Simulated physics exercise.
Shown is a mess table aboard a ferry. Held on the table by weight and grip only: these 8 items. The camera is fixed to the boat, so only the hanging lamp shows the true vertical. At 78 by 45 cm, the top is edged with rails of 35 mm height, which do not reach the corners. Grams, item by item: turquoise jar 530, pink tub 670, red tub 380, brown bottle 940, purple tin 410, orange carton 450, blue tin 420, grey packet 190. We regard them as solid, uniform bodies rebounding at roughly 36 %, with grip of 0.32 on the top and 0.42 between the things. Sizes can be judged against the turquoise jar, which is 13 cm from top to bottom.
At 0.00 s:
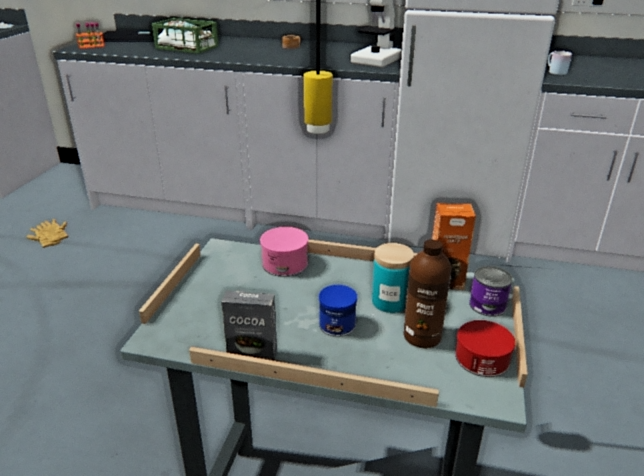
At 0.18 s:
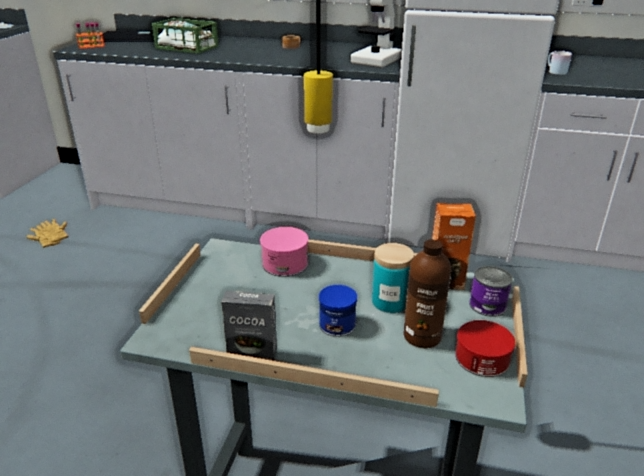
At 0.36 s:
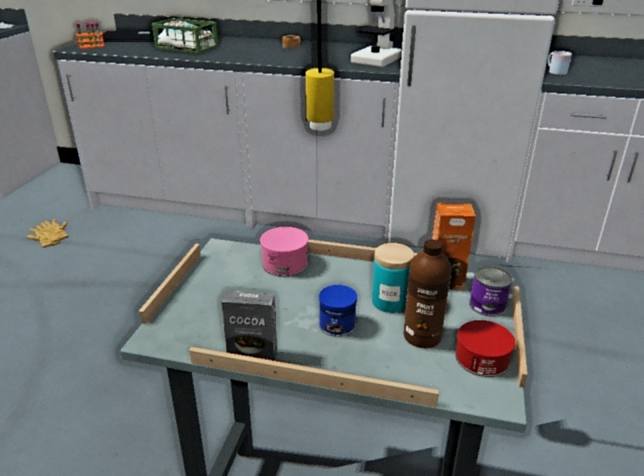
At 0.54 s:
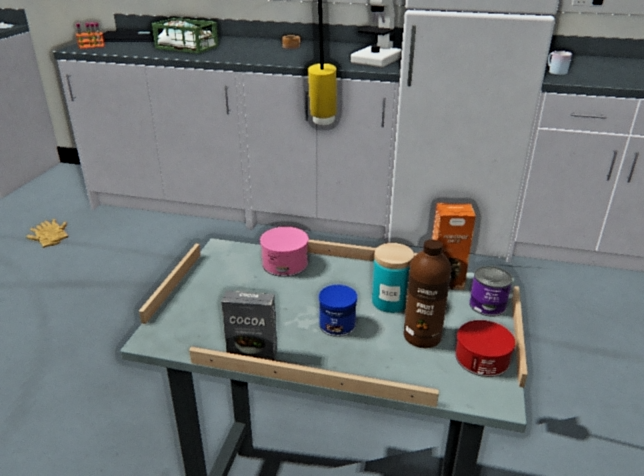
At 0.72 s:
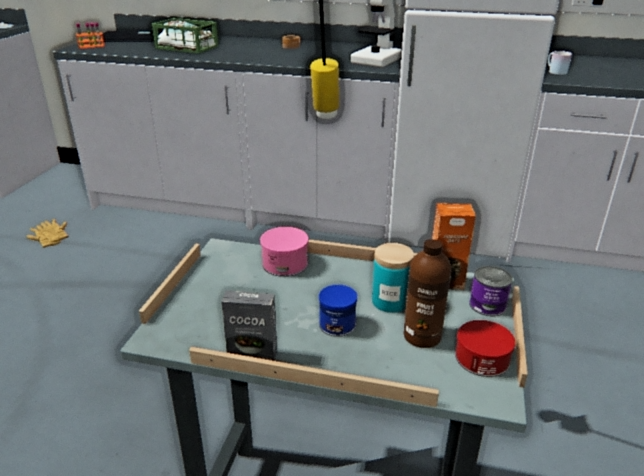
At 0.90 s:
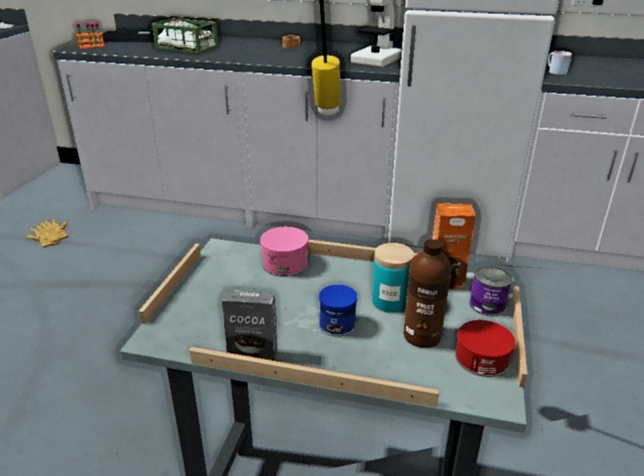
Yellow hanging lamp swinging slightly away and to the right beyond a railed table, where tubs, bottle and cartons stay still.
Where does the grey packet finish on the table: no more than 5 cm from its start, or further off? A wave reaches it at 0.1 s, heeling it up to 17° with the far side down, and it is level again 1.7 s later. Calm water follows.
The grey packet finishes further off.
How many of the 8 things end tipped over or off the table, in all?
1.
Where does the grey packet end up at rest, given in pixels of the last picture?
Around pixel (268, 301).
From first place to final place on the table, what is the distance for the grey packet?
Around 16 centimetres.
After 1.30 s, floor tilted 11°, far side down; grey packet on its side near (263, 314).
After 1.40 s, floor tilted 8°, far side down; grey packet on its side near (266, 304).
At rest (2.3 s), tipped over on the table, grey packet; the other 7 in place, give or take 5 cm. Seen from the same camera at the end, grey packet near (268, 301).
